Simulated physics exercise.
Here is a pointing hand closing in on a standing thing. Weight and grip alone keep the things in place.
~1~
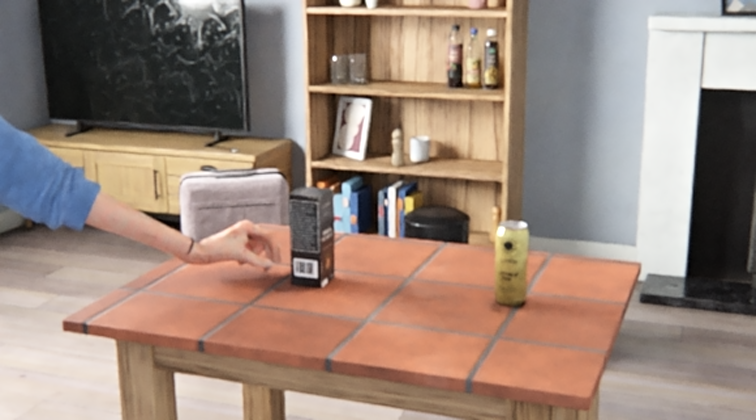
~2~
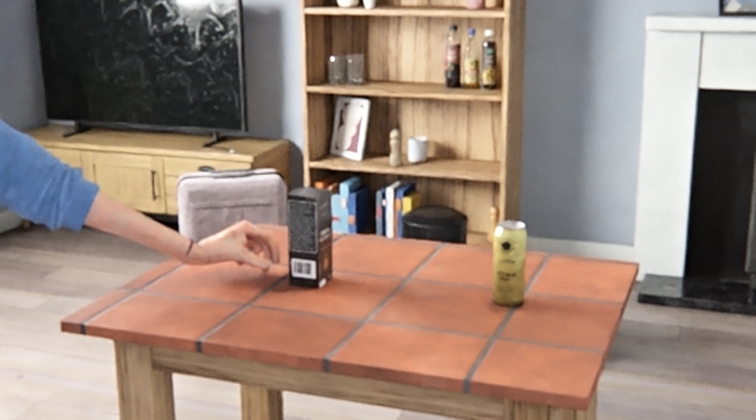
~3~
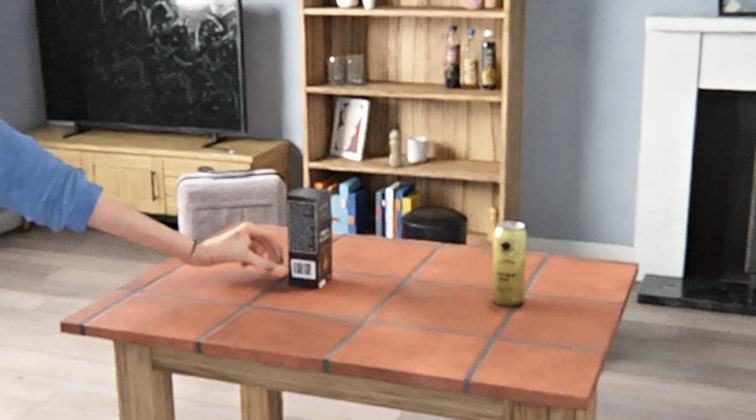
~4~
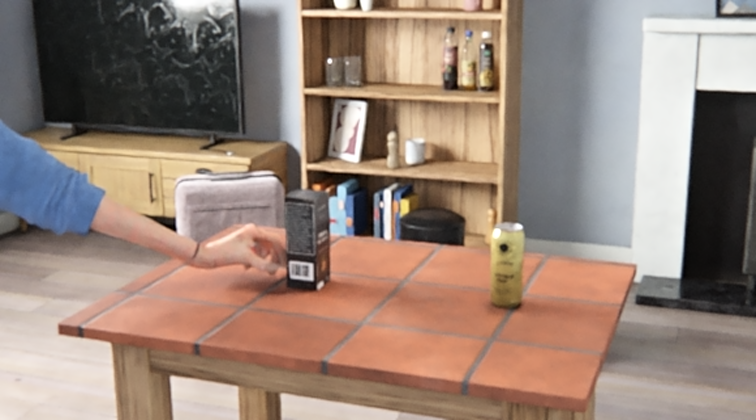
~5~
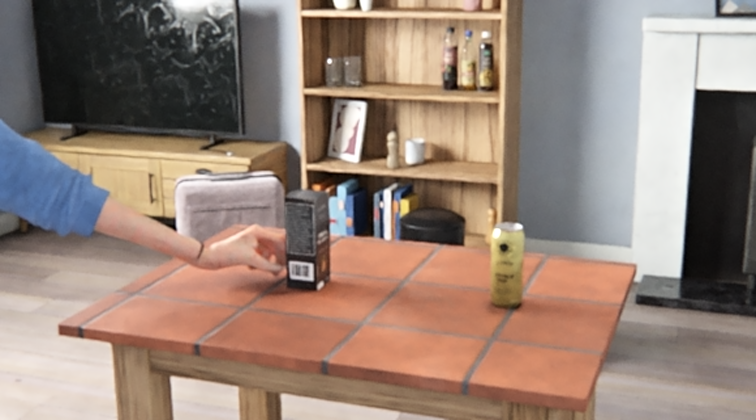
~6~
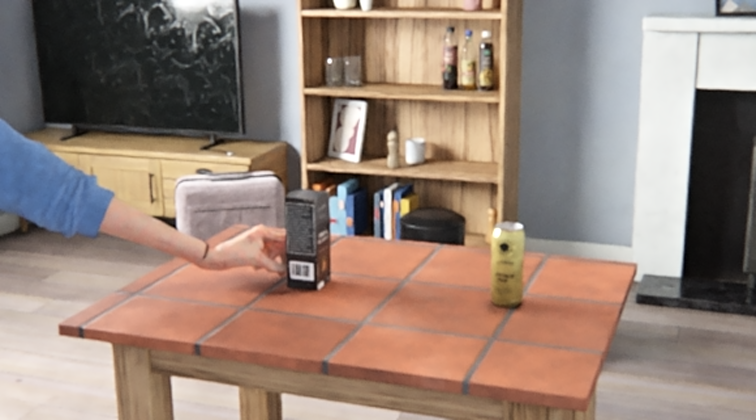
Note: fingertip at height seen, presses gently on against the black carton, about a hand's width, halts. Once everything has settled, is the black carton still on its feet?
Yes. It will stay on its base.
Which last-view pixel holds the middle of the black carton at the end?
Around (368, 245).
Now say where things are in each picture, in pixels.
In the first picture, black carton (312, 237).
In the second picture, black carton (310, 237).
In the third picture, black carton (310, 238).
In the fourth picture, black carton (308, 240).
In the fifth picture, black carton (308, 240).
In the sixth picture, black carton (308, 239).
Then, 0.40 s on from there, black carton shifted a little near (324, 241).
Then, 0.80 s on from there, black carton shifted about its own width near (342, 242).
Then, 1.20 s on from there, black carton shifted about its own width near (360, 245).
In the end, moved from the start, black carton. At the end, from the last picture's camera, black carton near (368, 245).
